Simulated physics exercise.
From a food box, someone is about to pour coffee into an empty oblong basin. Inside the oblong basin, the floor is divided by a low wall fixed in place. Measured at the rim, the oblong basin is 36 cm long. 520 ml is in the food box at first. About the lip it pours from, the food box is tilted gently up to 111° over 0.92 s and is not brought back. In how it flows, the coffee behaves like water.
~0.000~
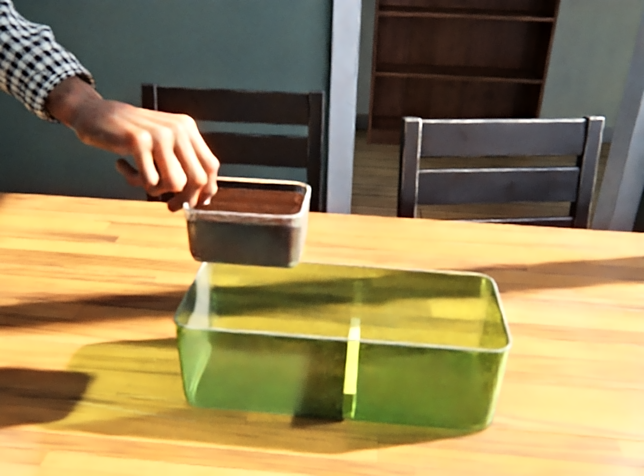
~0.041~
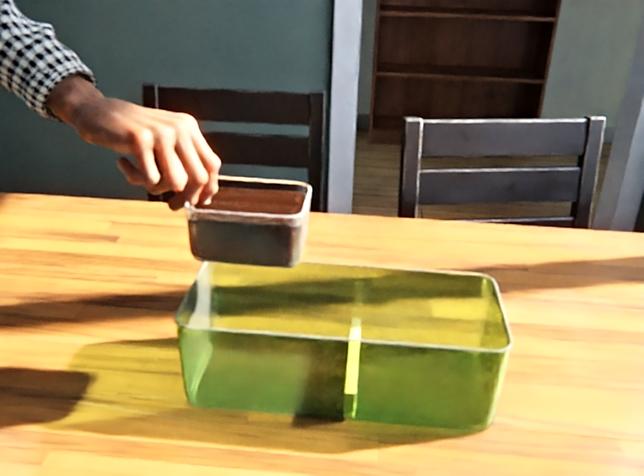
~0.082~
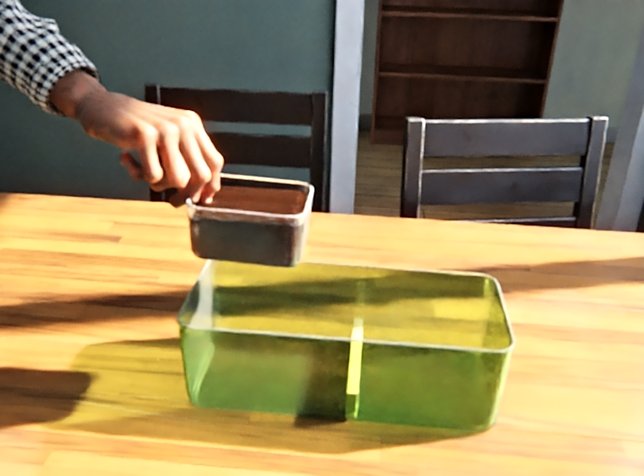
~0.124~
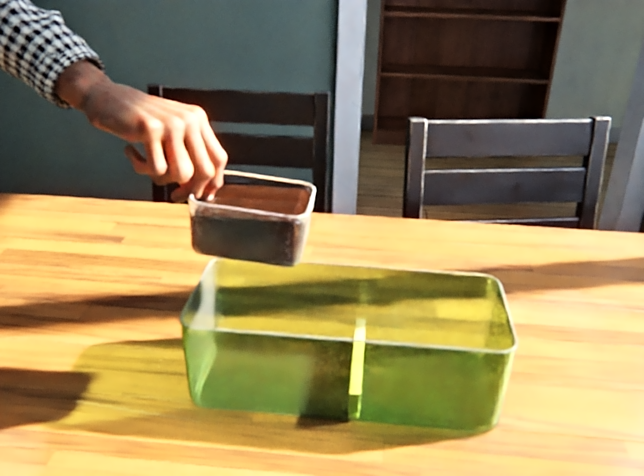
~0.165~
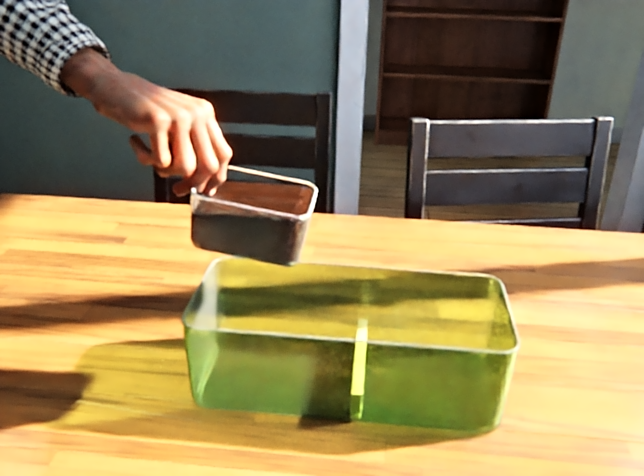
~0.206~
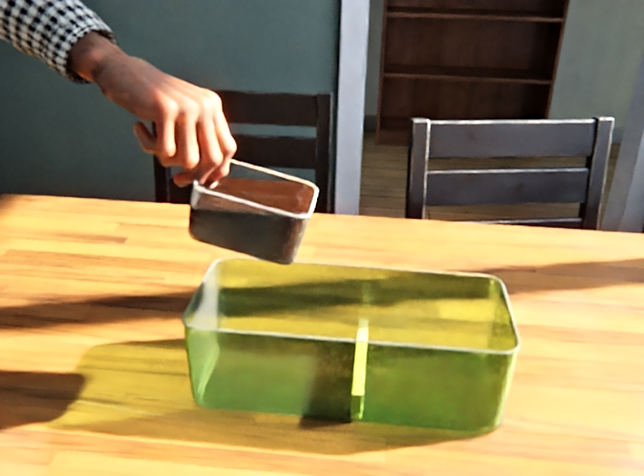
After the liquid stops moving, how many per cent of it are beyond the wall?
About 86 per cent.
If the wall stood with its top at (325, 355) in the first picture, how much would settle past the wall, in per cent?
With the wall placed like that, close to 90 per cent.
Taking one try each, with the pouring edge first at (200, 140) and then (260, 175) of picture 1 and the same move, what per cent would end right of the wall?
Try 1: Approx. 10 %; try 2: Approx. 65 %.
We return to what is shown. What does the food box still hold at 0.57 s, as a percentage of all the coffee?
Still held: Roughly 44 % of the total.
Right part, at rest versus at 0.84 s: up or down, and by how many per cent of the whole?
The amount climbs by around 6.
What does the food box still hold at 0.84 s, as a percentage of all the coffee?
I'd estimate some 4 per cent.
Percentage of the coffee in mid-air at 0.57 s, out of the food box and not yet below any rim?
Close to 44 in a hundred.
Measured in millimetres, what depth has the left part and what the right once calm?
Once settled, the left stands around 2 mm and the right around 20 mm.
By 0.57 s the tilt is 76° and 44 per cent is still to pour, 4 is left of the wall and 9 right of it.
By 0.84 s the tilt is 109° and 4 per cent is still to pour, 5 is left of the wall and 81 right of it.
By 1.12 s the tilt is 111° and 0 per cent is still to pour, 12 is left of the wall and 87 right of it.
By 1.42 s the tilt is 111° and 0 per cent is still to pour, 12 is left of the wall and 86 right of it.
At rest 12 per cent lies left of the wall, 86 right of it and 1 outside.
